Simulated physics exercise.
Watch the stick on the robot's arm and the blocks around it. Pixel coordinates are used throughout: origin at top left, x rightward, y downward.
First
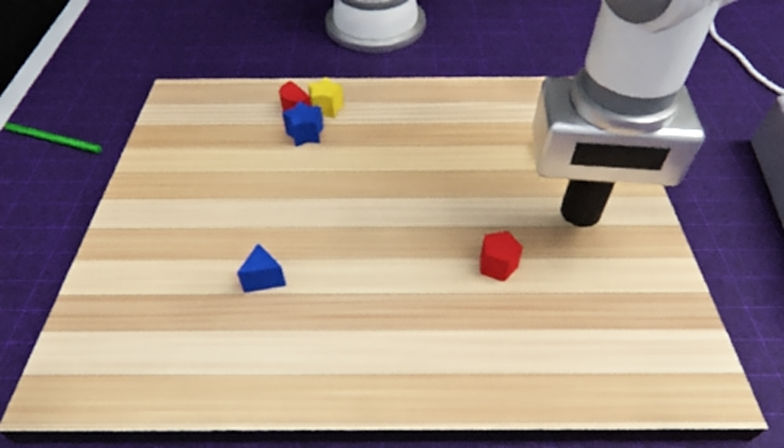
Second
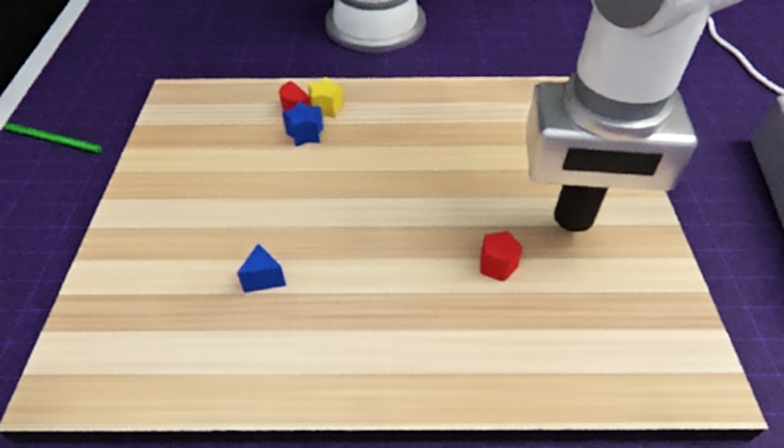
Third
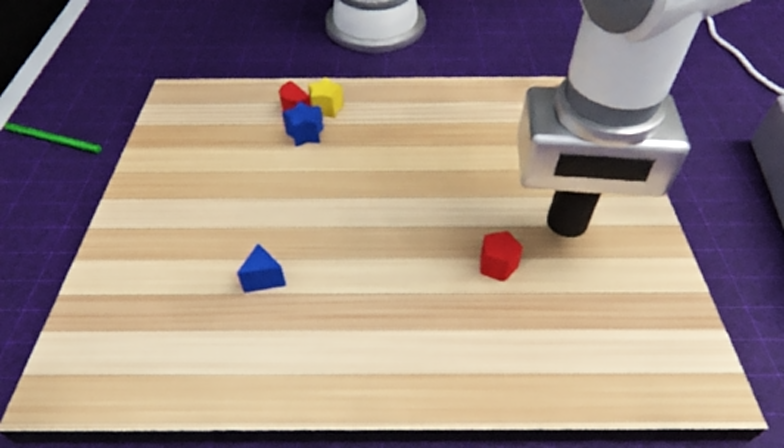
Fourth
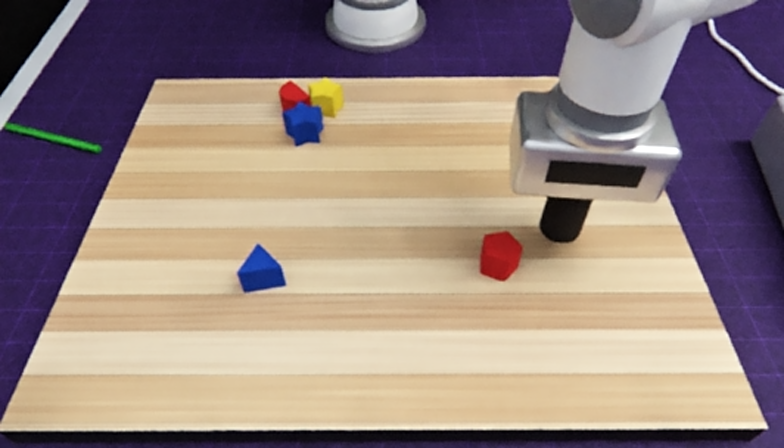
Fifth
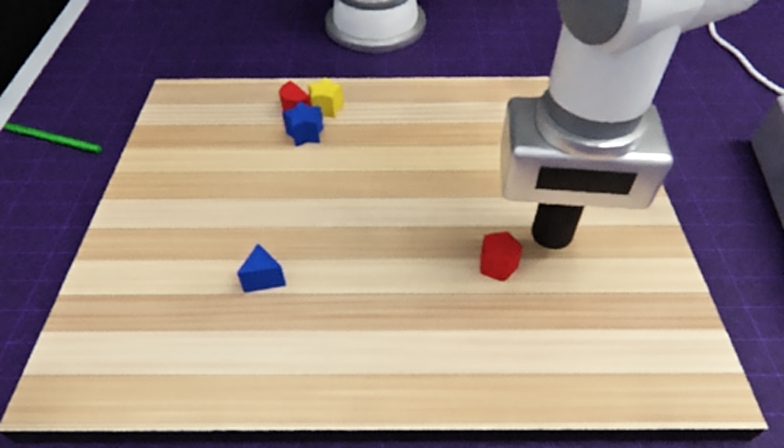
A white and silver robot arm with a black stick reaches over a pale striped wooden board on a purple surface, seen from above at an angle. A red pentagonal block sits right of centre, a blue triangular block lies left, and red, yellow and blue blocks cluster near the back. The arm moves the stick slightly left and nearer, while the blocks and camera stay still.
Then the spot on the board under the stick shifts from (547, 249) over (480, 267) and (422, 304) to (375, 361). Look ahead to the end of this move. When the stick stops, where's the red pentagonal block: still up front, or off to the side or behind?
The stick has moved past the red pentagonal block by the time the path ends.
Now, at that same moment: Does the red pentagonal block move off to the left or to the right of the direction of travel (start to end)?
Its shift is rightward.
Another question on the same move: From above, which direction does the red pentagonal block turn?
The red pentagonal block rotates clockwise.
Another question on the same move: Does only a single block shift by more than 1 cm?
Short answer: Yes.
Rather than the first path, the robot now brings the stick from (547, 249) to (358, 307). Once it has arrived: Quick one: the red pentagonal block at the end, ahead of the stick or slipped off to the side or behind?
By the time the path ends, the red pentagonal block is still sitting right in front of the stick.
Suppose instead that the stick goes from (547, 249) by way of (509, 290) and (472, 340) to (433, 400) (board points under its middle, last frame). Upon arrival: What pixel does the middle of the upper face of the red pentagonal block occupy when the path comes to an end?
The middle of its upper face should be somewhere near (477, 254).
The first path, step by step. One third of the way, stick at (483, 252); red pentagonal block at (451, 261).
Two thirds of the way, stick at (423, 290); red pentagonal block at (382, 292), turned 25° clockwise.
At the end, stick at (374, 348); red pentagonal block at (350, 306), turned 60° clockwise.
